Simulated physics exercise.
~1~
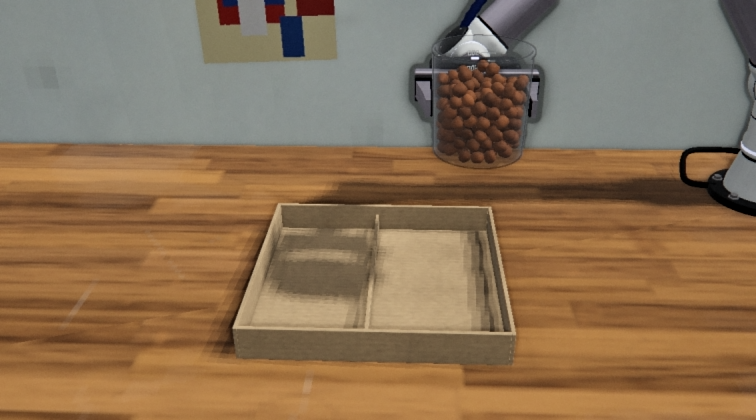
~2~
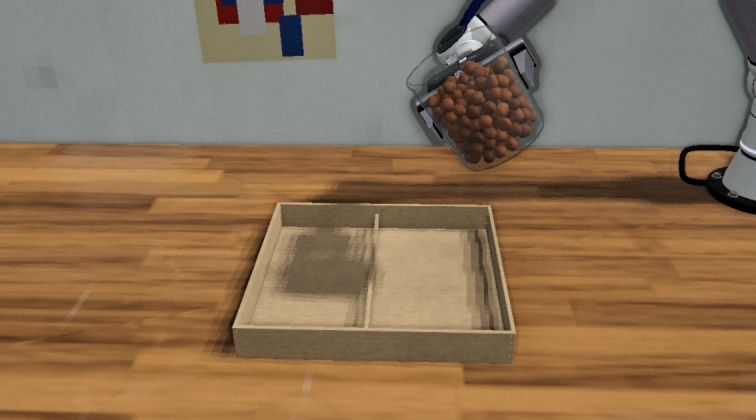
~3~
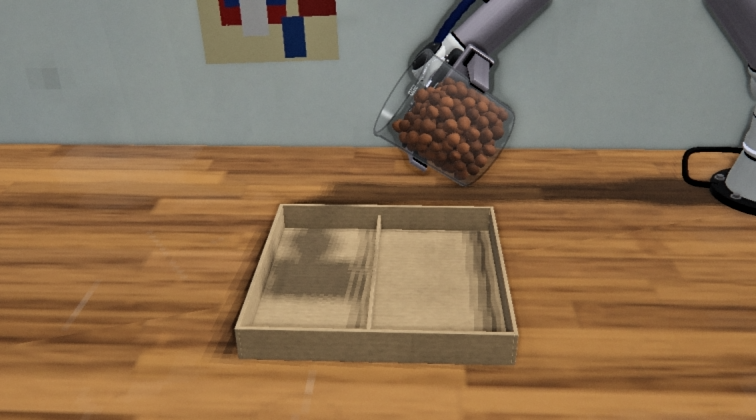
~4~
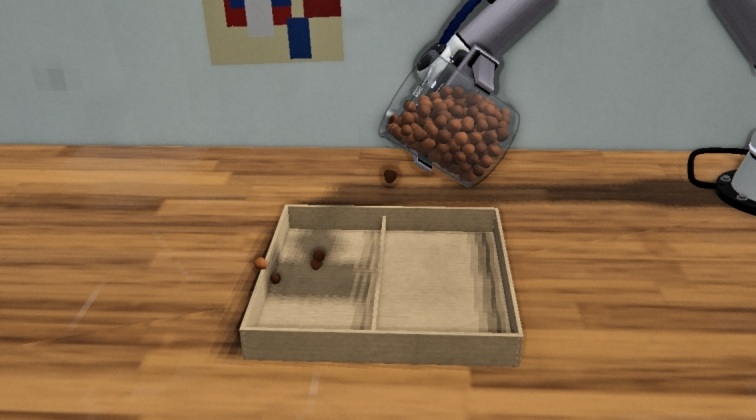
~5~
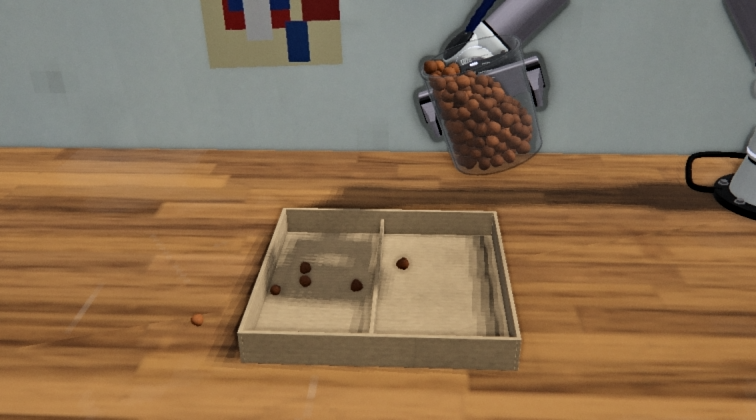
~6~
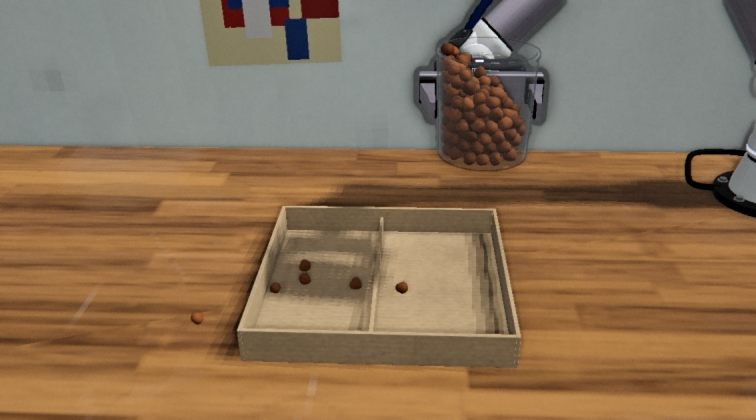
At first, a robot arm holds a clear cup full of hazelnuts upright above and behind a shallow wooden tray, which a cross wall splits into two parts. The arm tips the cup to the left, and the nuts lean toward its mouth. As the cup tilts steeply, a few hazelnuts spill out and drop toward the left part of the tray. The arm then swings the cup back to the right and levels it. In the end, the cup is upright and still nearly full, with four nuts in the left part, one in the right, and one on the table left of the tray.
